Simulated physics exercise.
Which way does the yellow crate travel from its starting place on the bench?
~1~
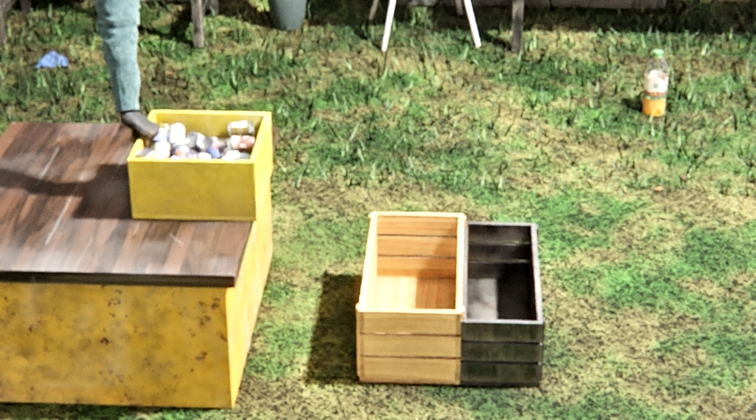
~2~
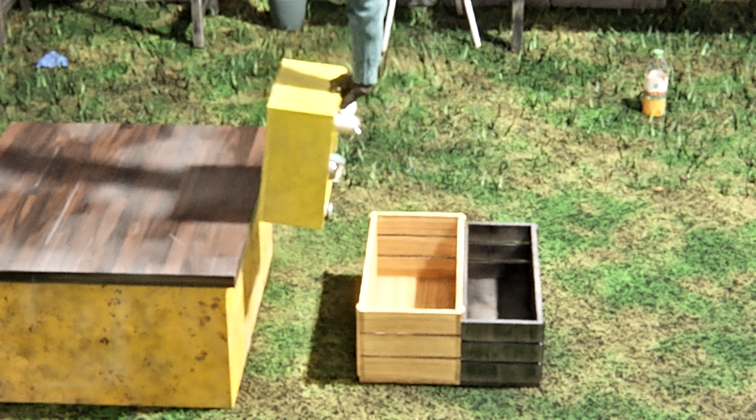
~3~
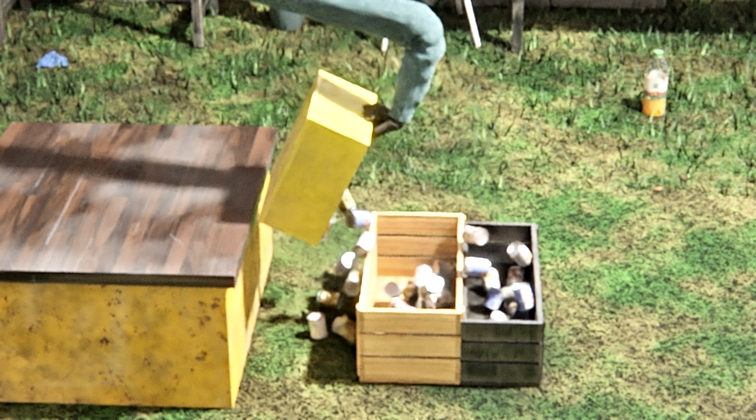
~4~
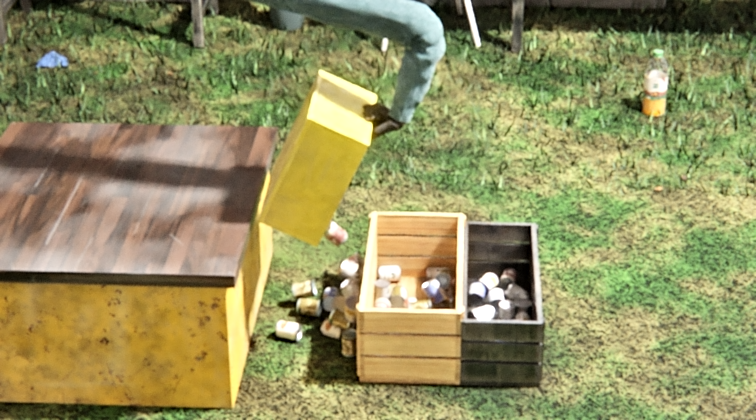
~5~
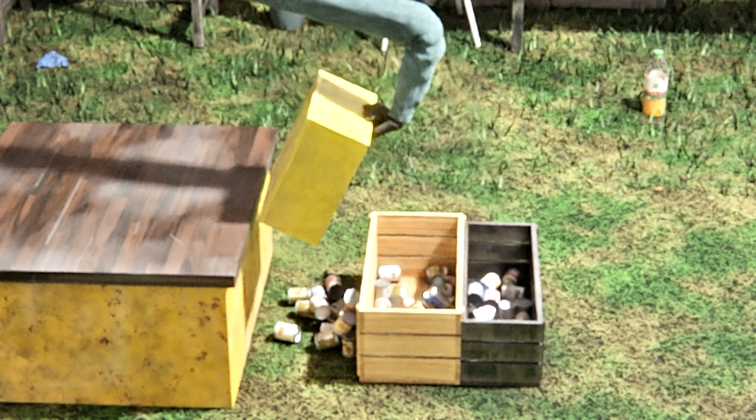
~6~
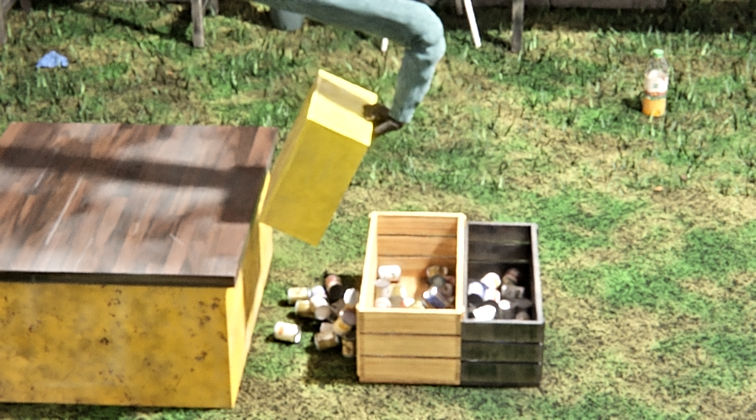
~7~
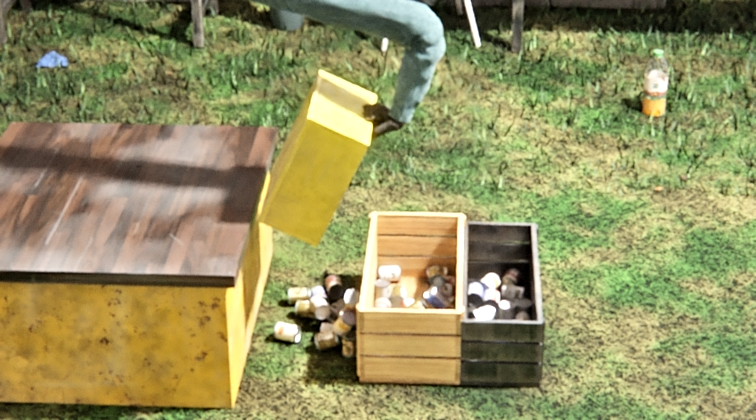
The yellow crate moves to the right, off the end of the bench and towards the two bins.
On a patchy lawn, a gloved hand holds a yellow crate full of small tins on a bench with a dark wooden top, while an empty wooden bin and an empty black bin stand side by side on the grass. The arm swings the crate off the bench to the right and tips it past its side. Tins tumble down into both bins, and some drop onto the grass just left of the wooden one. The last few fall and settle. At the end the crate hangs still, mouth down, with tins lying in both bins and in a loose heap on the ground.
